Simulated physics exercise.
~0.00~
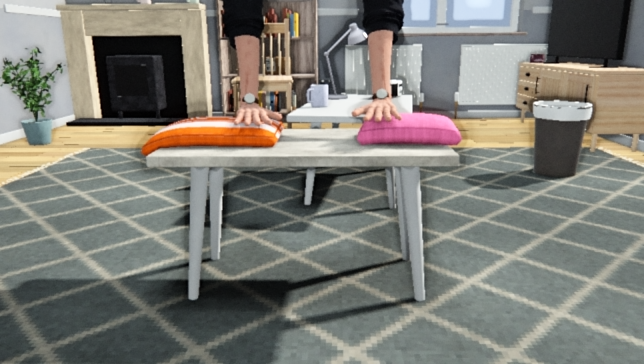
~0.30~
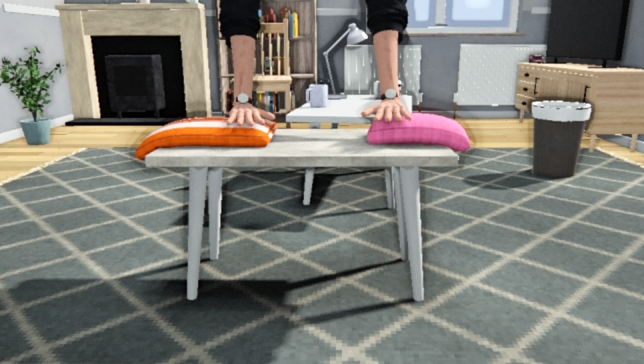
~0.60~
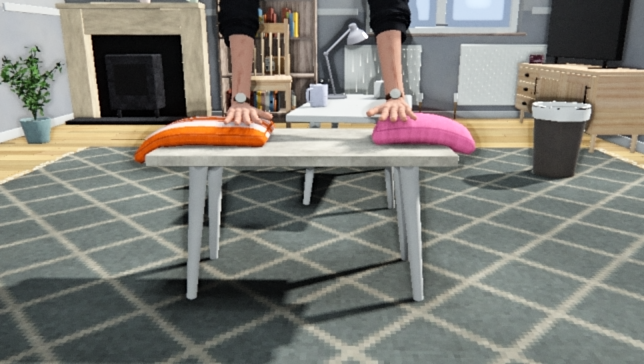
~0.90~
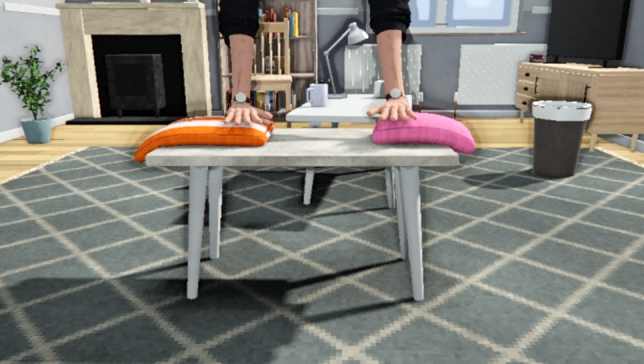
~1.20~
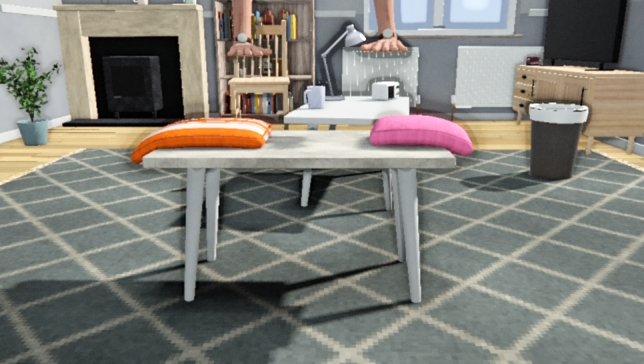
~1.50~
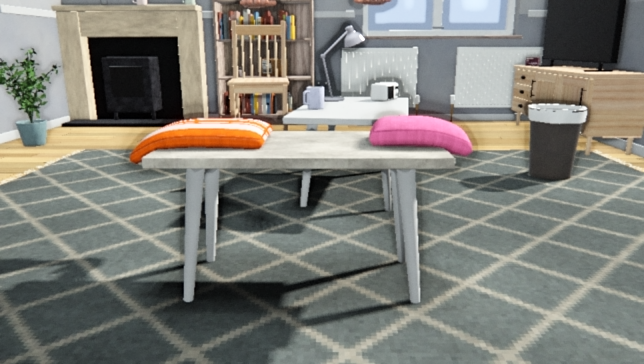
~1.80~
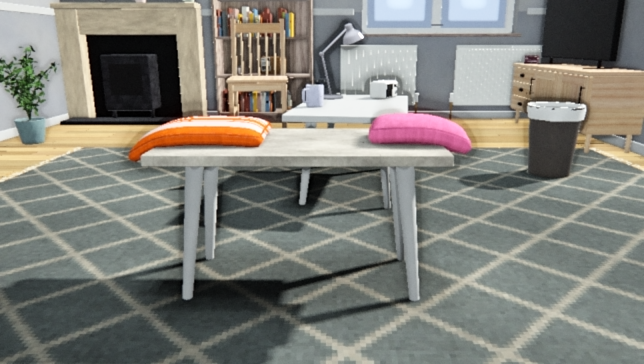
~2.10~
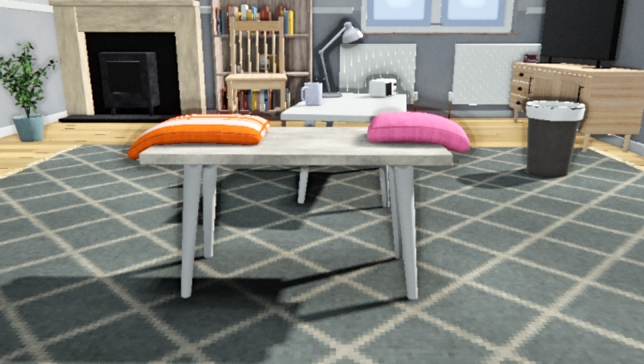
Two hands press down on an orange striped, cushion-like bundle at the left and a plain pink one at the right of a pale bench-like table, seen from the front by a slightly swaying camera. Around it are a grey patterned rug, a fireplace, a wooden chair, a white table with a lamp and mug, and a dark bin. The hands slide the orange bundle slightly left and the pink one slightly right, then pause. They lift away and leave the view. Both bundles stay resting on the tabletop near its opposite ends.
